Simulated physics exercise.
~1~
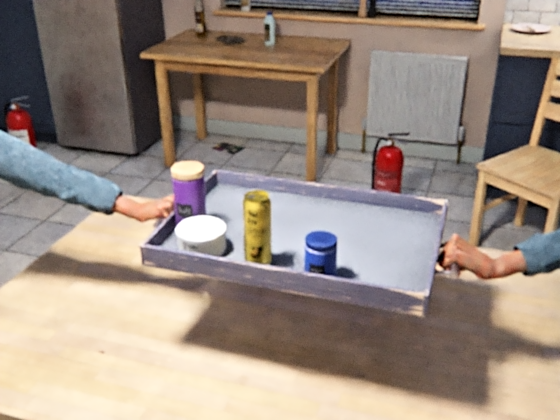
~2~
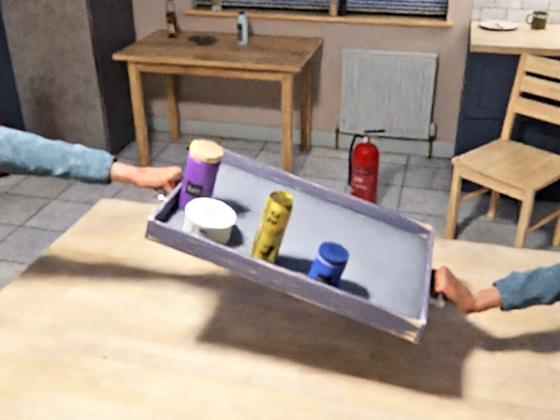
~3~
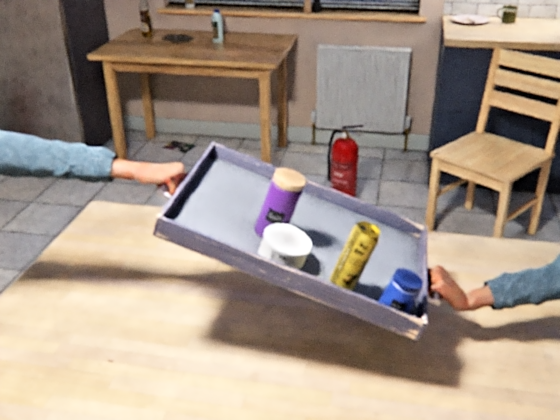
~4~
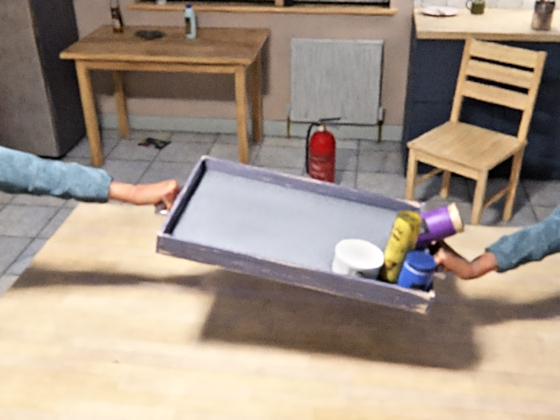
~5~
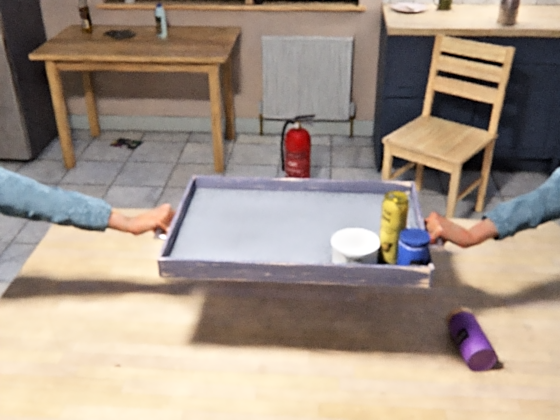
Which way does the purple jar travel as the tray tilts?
The purple jar travels to the right, sliding across the tray and going over its right side.
